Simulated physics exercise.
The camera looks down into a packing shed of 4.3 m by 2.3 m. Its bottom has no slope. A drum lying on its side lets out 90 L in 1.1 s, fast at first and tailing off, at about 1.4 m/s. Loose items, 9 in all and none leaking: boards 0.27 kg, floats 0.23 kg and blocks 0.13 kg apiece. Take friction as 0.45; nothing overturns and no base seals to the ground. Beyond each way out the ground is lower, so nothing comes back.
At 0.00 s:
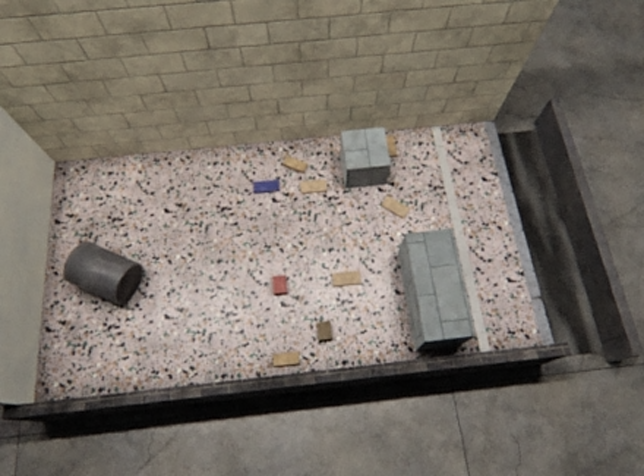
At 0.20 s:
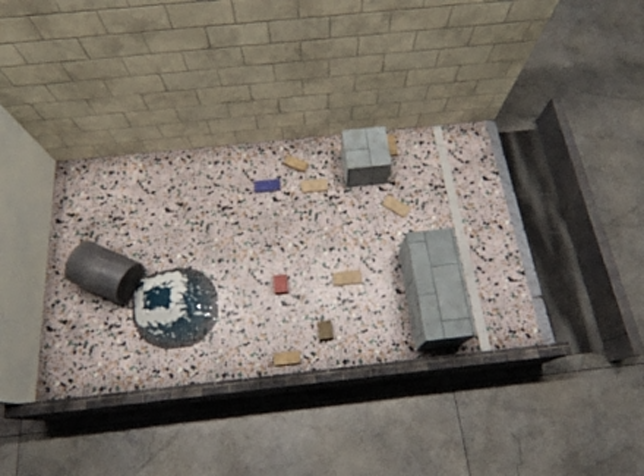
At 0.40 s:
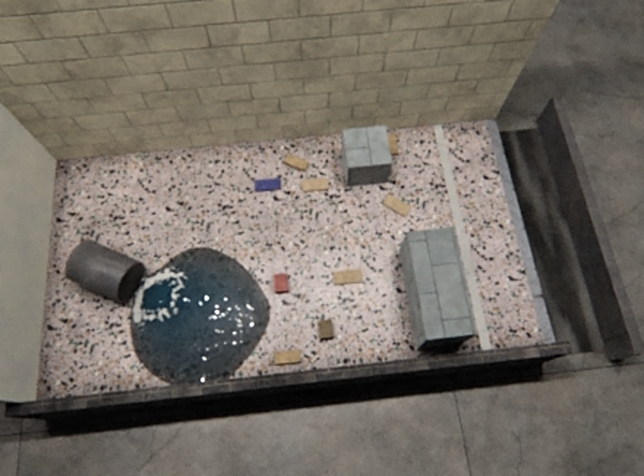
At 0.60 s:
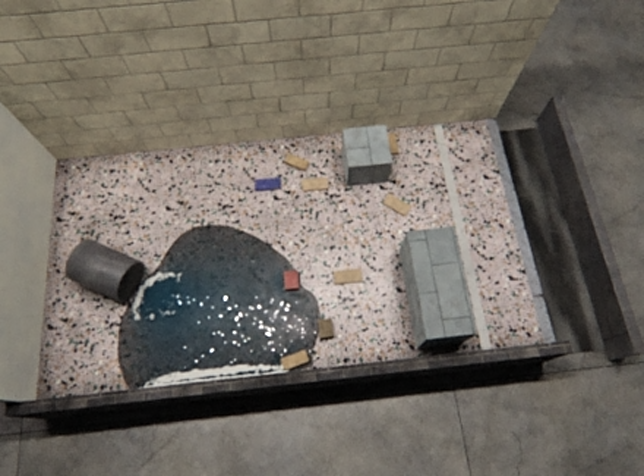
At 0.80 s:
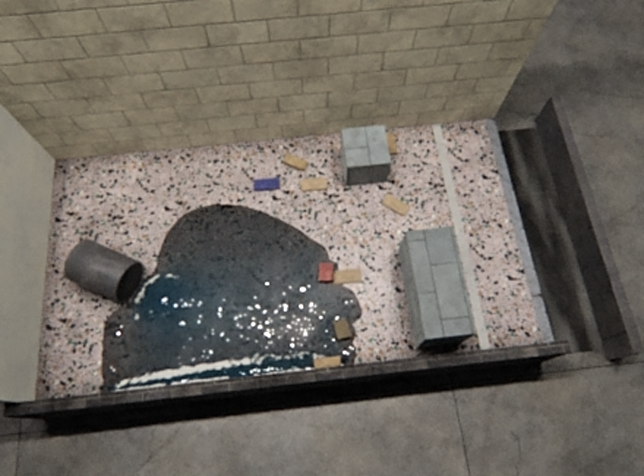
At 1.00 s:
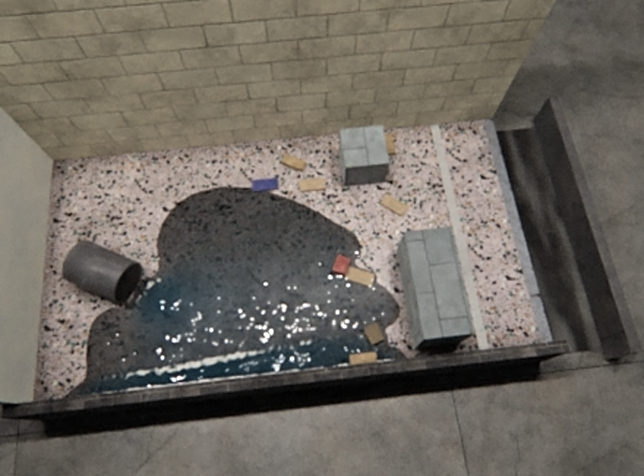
Water pours from a dark drum lying on its side at the left of a walled, speckled floor, forming a small round pool. The pool widens toward the front edge and then rightward, reaching a red block and pushing it and a few tan and brown pieces right, while the blue piece stays put.
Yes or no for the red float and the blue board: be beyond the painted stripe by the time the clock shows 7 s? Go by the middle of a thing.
The red float crosses; the blue board falls short.
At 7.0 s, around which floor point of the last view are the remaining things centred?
Near (358, 168).
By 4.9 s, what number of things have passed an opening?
3 of them.
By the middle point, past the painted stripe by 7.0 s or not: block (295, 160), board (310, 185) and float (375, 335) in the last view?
In turn: Short, short, short.
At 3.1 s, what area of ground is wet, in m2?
Roughly 6.0 m2.
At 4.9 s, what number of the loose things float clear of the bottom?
At that moment 4.
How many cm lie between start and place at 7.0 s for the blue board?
Roughly 140 cm.
After 1.4 s the red float is near (381, 245), 1.0 m from its start, afloat; the blue board is near (266, 180), 0.0 m from its start, aground; 0 of 9 are over the mark; 4 afloat.
After 3.1 s the red float is near (494, 196), 2.2 m from its start, aground; the blue board is near (278, 154), 0.3 m from its start, afloat; 3 of 9 are over the mark; 5 afloat.
After 4.9 s the red float is near (497, 196), 2.2 m from its start, aground; the blue board is near (223, 155), 0.5 m from its start, afloat; 4 of 9 are over the mark; 4 afloat.
After 7.0 s the red float is near (497, 196), 2.2 m from its start, aground; the blue board is near (118, 171), 1.4 m from its start, afloat; 5 of 9 are over the mark; 4 afloat.
